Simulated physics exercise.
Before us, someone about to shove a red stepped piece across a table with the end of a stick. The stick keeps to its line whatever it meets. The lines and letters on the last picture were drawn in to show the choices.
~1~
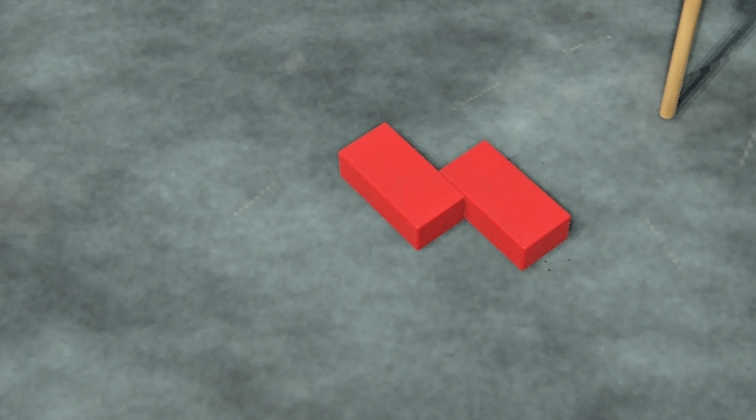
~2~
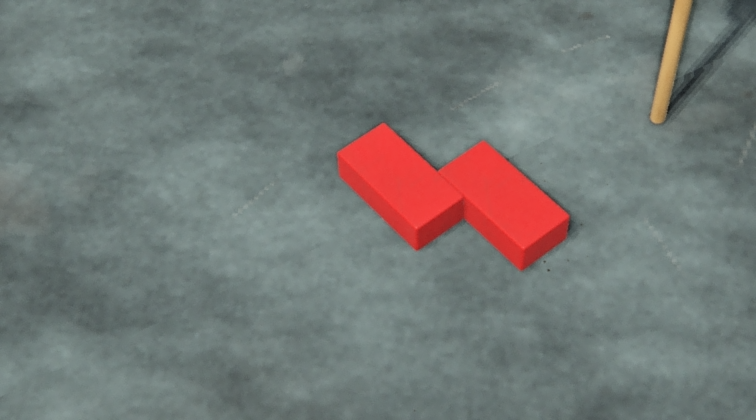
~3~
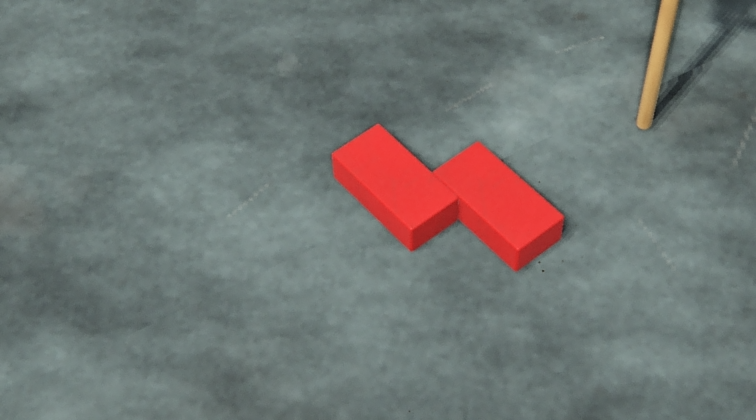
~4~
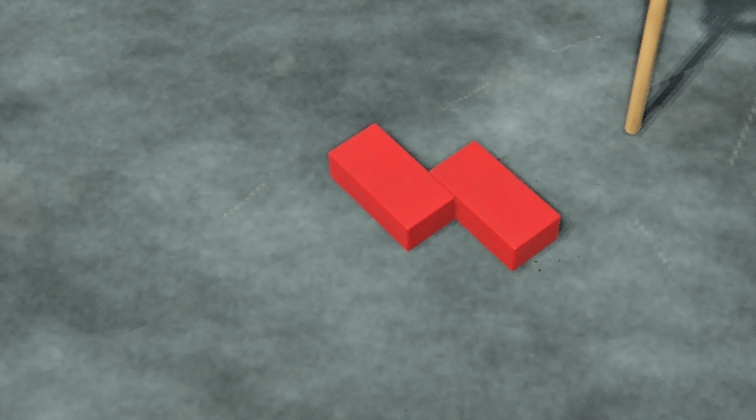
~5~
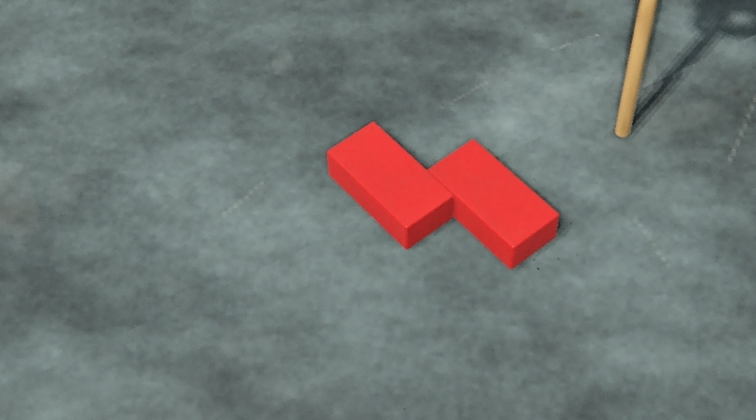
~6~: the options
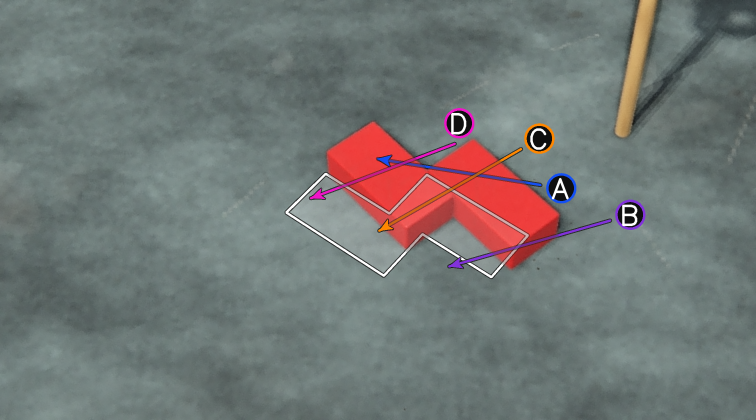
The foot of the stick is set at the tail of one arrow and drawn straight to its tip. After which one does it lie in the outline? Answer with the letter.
A.
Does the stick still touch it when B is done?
At the end, yes.
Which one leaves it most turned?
B.
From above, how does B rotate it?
On that stroke, clockwise.
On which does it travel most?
C.
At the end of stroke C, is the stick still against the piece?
Yes.
On the marked copy, A from (541, 185) to (378, 159); B from (610, 221) to (449, 266); C from (521, 149) to (379, 231); D from (455, 144) to (311, 198).
Following A. Soon after the start, foot of the stick (481, 177), piece (480, 196).
Later, foot of the stick (422, 168), piece (460, 201).
In the end, foot of the stick (378, 160), piece (460, 201); it fills the outline.
As for the rest, B leaves the piece out of the outline, at (410, 237); C leaves the piece out of the outline, at (396, 254); D leaves the piece out of the outline, at (470, 191).
